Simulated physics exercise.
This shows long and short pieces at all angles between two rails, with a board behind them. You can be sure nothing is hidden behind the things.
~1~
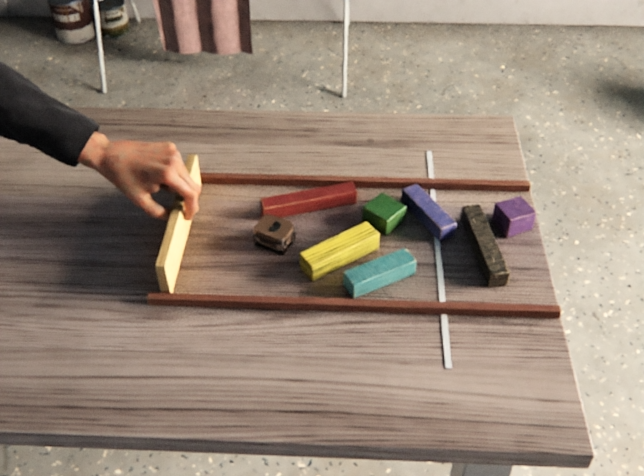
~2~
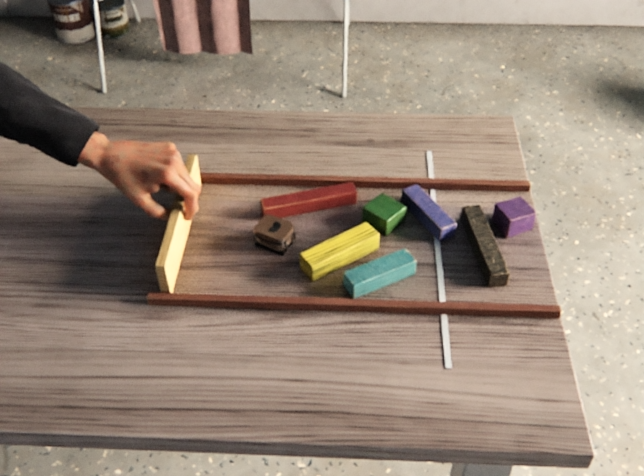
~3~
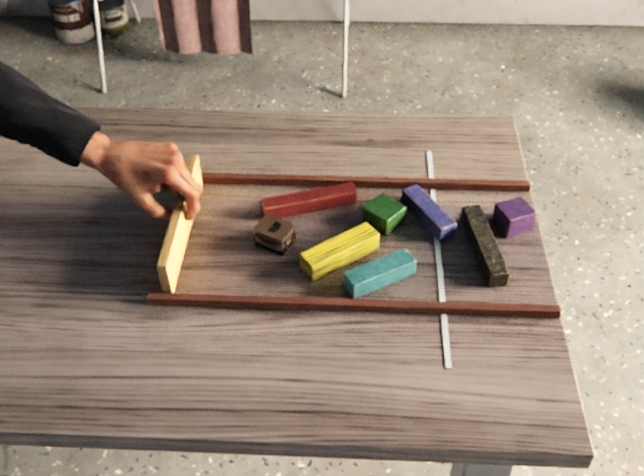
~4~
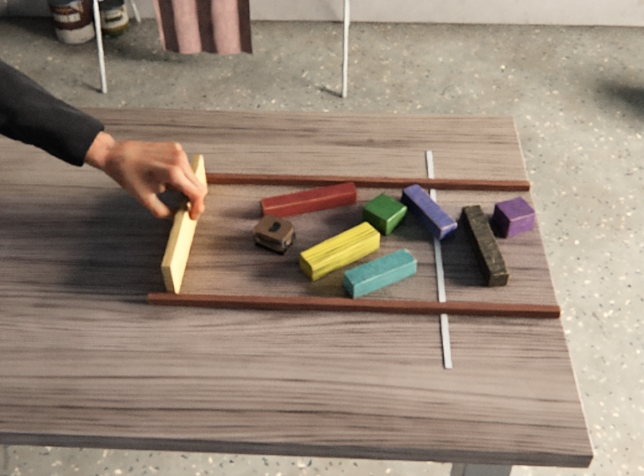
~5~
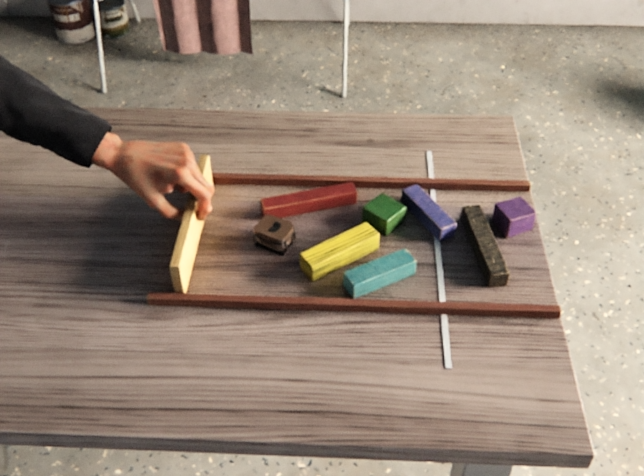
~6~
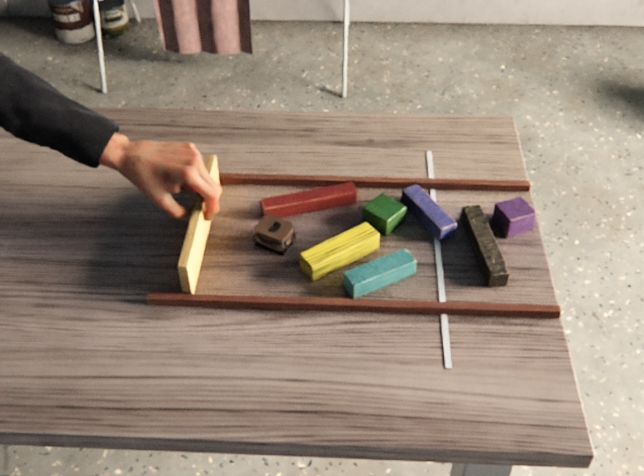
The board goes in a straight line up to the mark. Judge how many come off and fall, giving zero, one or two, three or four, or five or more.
Number falling: One or two.
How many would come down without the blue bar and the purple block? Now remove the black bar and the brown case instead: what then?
The number is 0 for the first case and 1 for the second.
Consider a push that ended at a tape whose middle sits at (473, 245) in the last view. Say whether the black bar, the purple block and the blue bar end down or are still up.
Starting with the black bar, it ends up falling, then the purple block ends up falling, then the blue bar ends up falling.
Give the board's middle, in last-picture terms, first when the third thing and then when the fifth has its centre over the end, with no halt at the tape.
It sits near (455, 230), and then near (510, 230).
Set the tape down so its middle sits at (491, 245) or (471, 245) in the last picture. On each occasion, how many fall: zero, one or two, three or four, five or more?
Counts, in turn - three to four; either three or four.
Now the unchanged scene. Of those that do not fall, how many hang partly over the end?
That comes to 2 of them.
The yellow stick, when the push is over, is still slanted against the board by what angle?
Roughly 40° out of line.
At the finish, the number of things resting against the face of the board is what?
The figure is 4.
Soon after, none off yet; purple block at rest near (514, 217); black bar at rest near (484, 245); blue bar at rest near (428, 212).
At rest, the number that fall off is one or two; fallen, purple block.
